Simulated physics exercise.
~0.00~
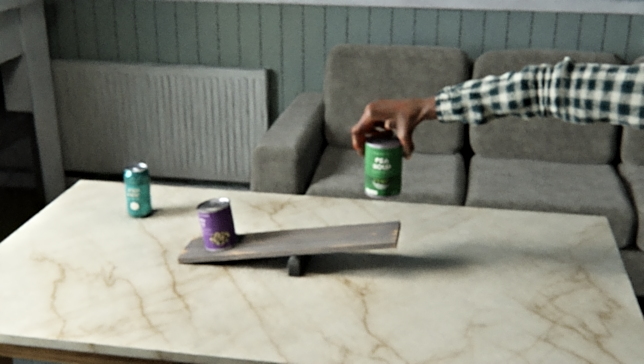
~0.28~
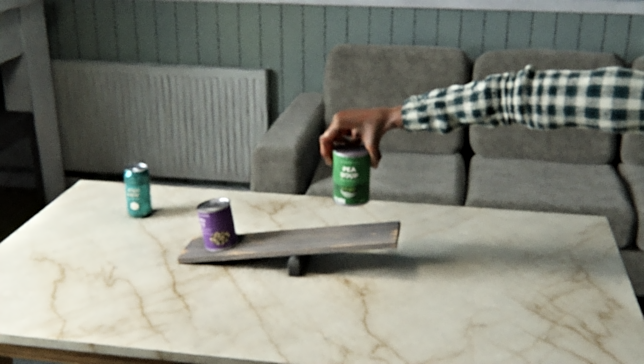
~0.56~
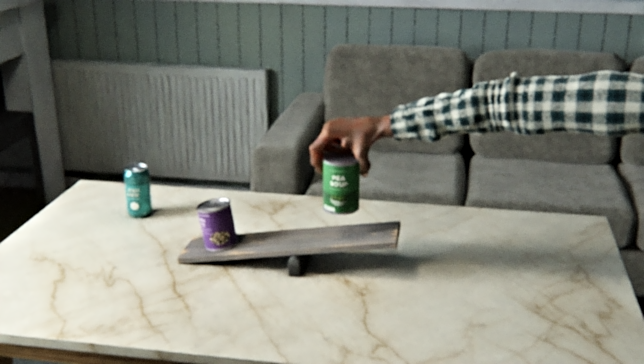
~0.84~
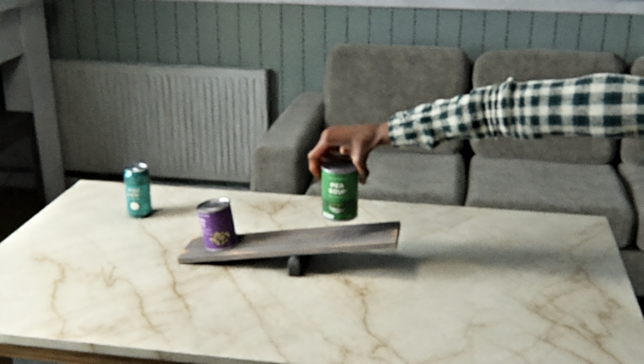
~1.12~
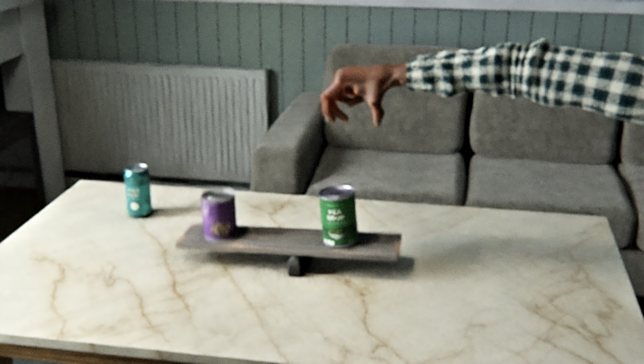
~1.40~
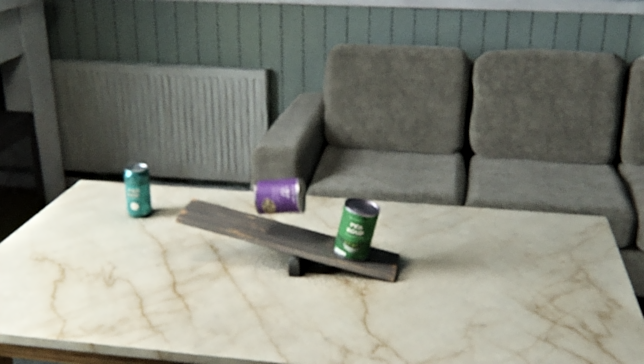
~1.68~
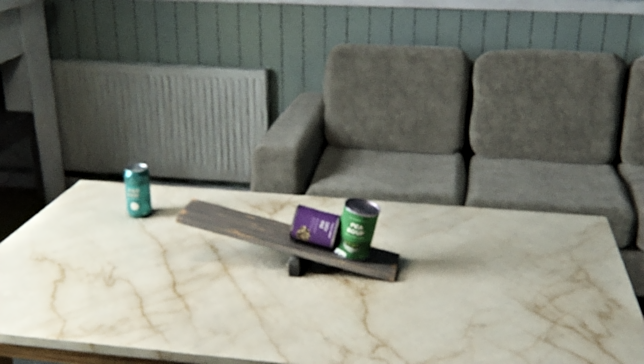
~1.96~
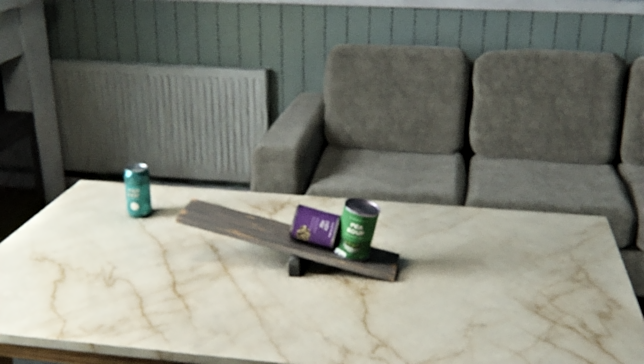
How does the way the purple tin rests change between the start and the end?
At the start the purple tin stands leaning with the sloping plank. By the end it lies on its side against the green tin.
A green tin set on a see-saw by a hand tips it, toppling the purple tin.
